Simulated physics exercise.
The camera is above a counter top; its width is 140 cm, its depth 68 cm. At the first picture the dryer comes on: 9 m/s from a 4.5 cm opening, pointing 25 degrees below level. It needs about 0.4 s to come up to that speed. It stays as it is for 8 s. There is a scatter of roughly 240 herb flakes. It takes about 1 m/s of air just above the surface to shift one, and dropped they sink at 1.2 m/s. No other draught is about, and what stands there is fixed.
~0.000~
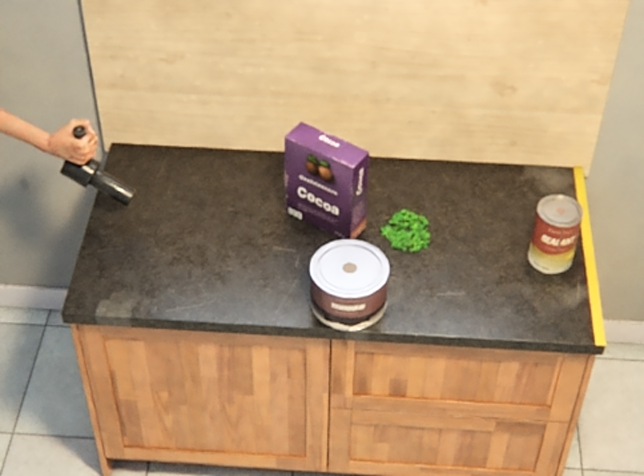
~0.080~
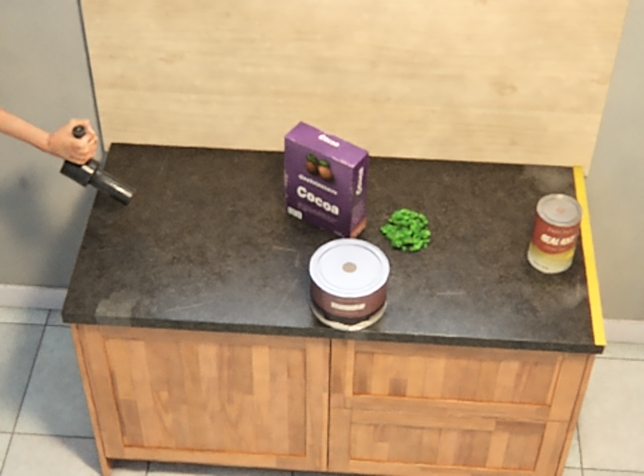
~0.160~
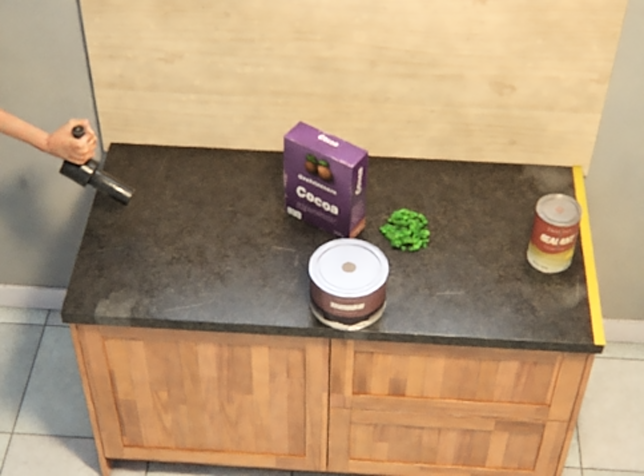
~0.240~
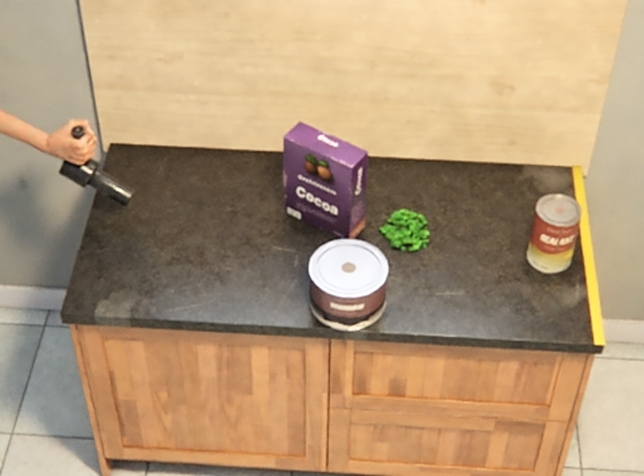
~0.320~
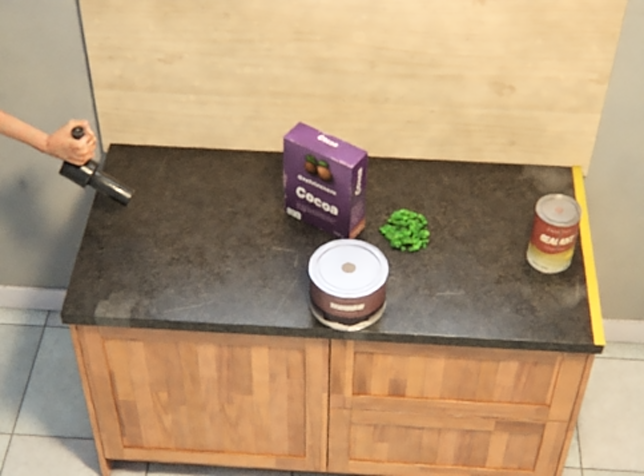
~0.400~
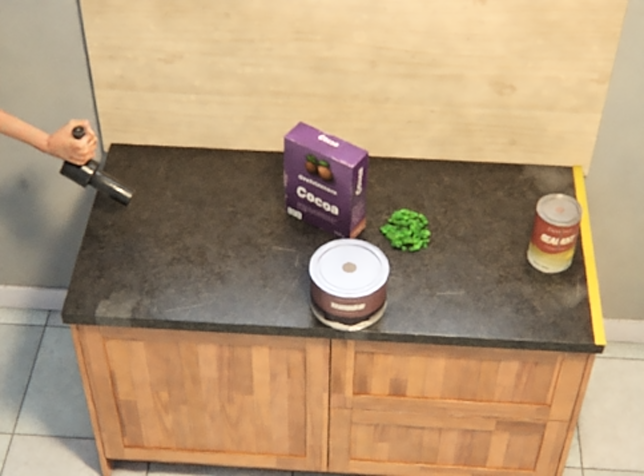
To begin with, a hand at the left holds a dark dryer angled down over a black counter top, where a purple cocoa carton, a large round tin, a green heap of herb flakes and a smaller can stand. The hand then keeps the dryer steady, and nothing on the counter visibly moves.
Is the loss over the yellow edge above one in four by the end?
As for a quarter going over the yellow edge: No.
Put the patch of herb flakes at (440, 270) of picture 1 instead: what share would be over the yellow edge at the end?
It would be near 60 %.
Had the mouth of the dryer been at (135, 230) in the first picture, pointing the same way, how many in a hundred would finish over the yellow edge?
In that case some 2 per cent.
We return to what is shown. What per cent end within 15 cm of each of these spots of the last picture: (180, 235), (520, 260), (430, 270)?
In turn about 0 %, 20 %, 25 %.
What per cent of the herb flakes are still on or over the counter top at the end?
About 90 %.
After 1.6 s, 60 % are on the move or not yet settled, 3 % are over the yellow edge; the middle of those still in play is near (410, 233).
After 2.6 s, 54 % are on the move or not yet settled, 6 % are over the yellow edge; the middle of those still in play is near (412, 232).
After 4.4 s, 48 % are on the move or not yet settled, 6 % are over the yellow edge; the middle of those still in play is near (413, 231).
After 8.0 s, at the end, 8 % are over the yellow edge; the middle of those still in play is near (413, 231).
